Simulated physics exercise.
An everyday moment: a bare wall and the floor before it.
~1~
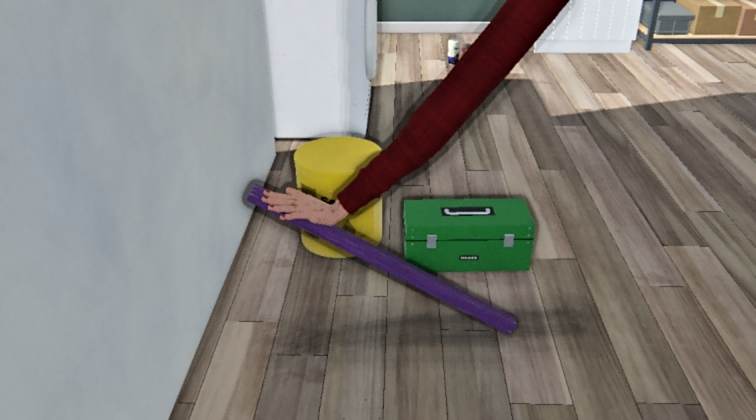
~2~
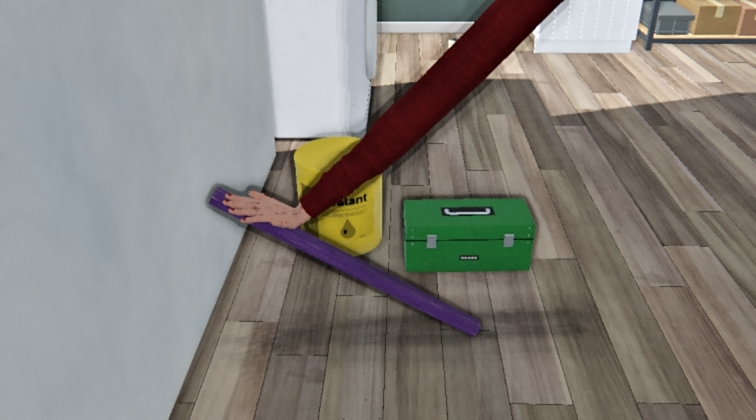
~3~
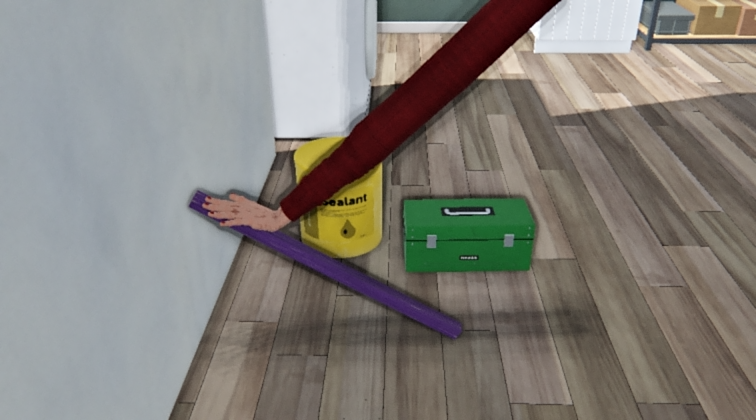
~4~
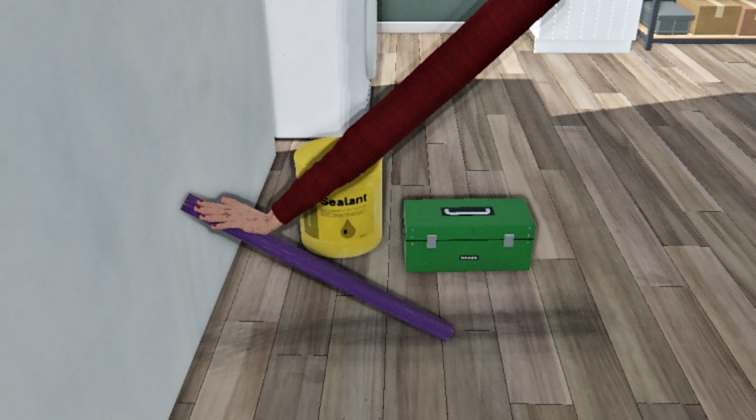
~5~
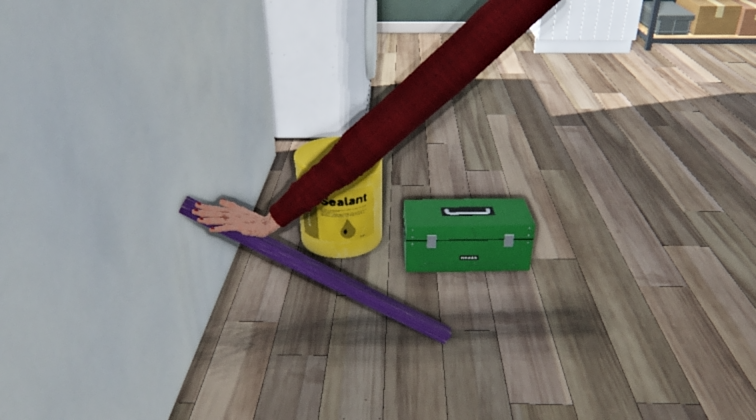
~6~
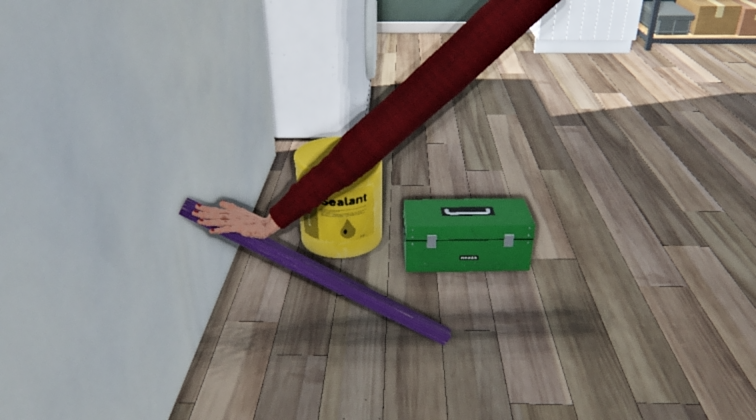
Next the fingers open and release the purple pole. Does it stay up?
In the end the pole gives way.
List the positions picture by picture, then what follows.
The first picture shows on its way; purple pole (388, 263); yellow pail (340, 196).
The second picture shows on its way; purple pole (352, 265); yellow pail (340, 196).
The third picture shows on its way; purple pole (332, 268); yellow pail (340, 196).
The fourth picture shows on its way; purple pole (324, 271); yellow pail (340, 196).
The fifth picture shows leant on the wall, still held; purple pole (322, 273); yellow pail (340, 196).
The sixth picture shows leant on the wall, still held; purple pole (322, 275); yellow pail (340, 196).
Then, 0.30 s past the last view, purple pole sunk by 11° near (334, 296).
Then, 0.40 s past the last view, purple pole sunk by 29° near (344, 330).
Then, 0.60 s past the last view, as before.
Finally, moved from the start, purple pole; the other 2 still in place. Final places as the last picture's camera would see them, purple pole near (345, 335). The pole slides down.
